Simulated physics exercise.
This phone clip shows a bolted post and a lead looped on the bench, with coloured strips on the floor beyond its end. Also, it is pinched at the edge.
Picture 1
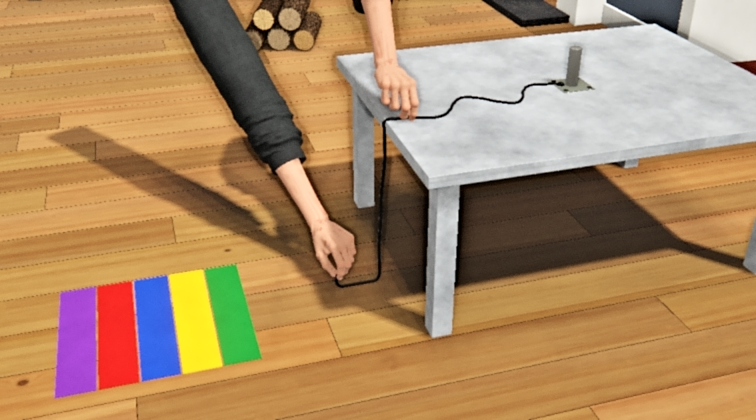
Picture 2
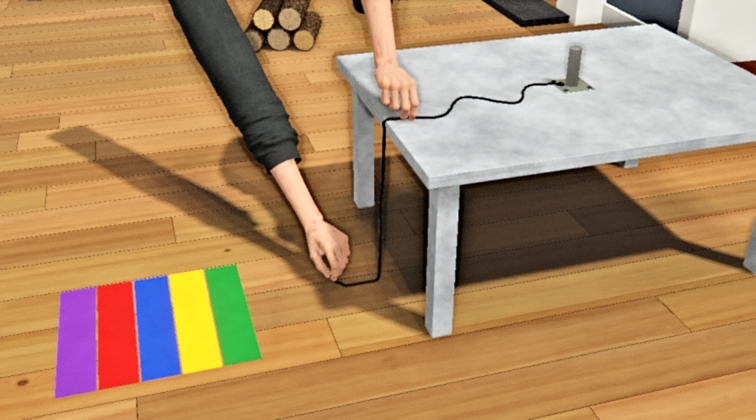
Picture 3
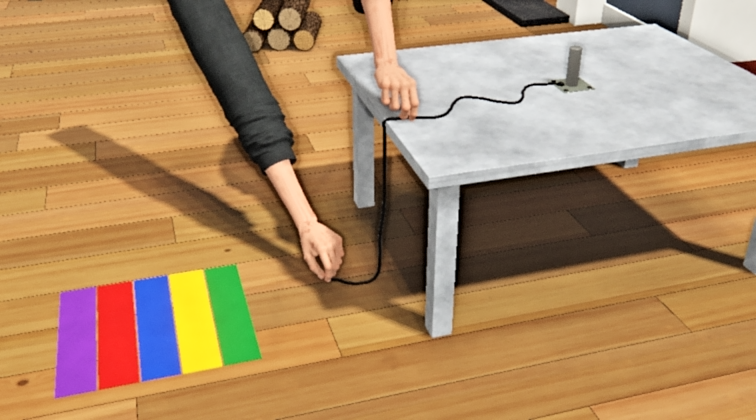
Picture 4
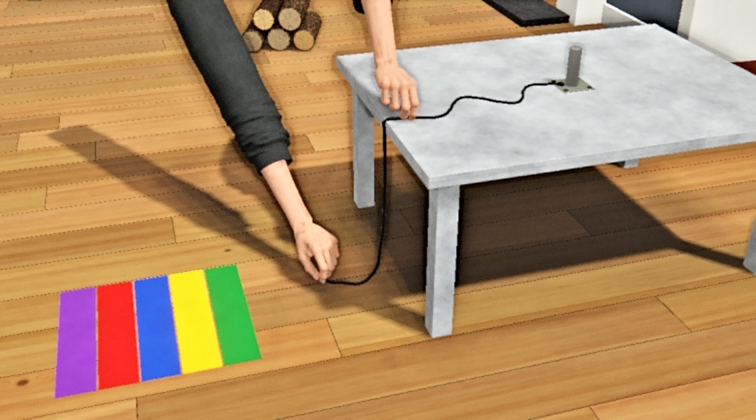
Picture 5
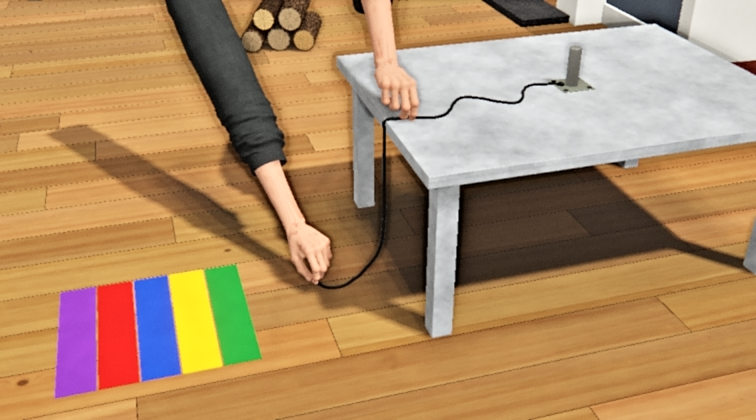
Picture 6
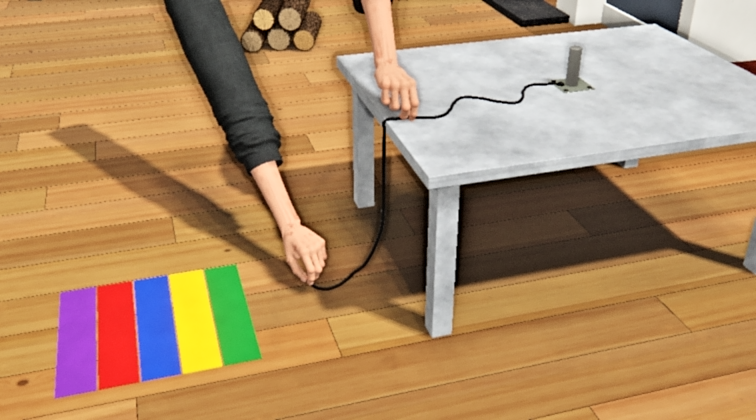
A hand drawing the end of a black cord slowly left toward coloured floor strips while another hand pinches it at the table edge.
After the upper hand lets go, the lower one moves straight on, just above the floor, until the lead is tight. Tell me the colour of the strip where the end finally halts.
It halts over blue.
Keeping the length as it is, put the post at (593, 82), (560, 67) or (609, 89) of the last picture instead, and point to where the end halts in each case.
Try by try, around (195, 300), (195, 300) and (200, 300).
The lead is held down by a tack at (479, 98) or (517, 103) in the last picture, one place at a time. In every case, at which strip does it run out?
Yellow; yellow.
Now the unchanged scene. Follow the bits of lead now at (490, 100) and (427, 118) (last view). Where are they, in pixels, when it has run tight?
About (465, 103), and the other about (377, 127).
Soon after, end near (234, 292); over green.
After that, end near (186, 300); over yellow.
At the stop, end near (158, 305); over blue. Over blue.
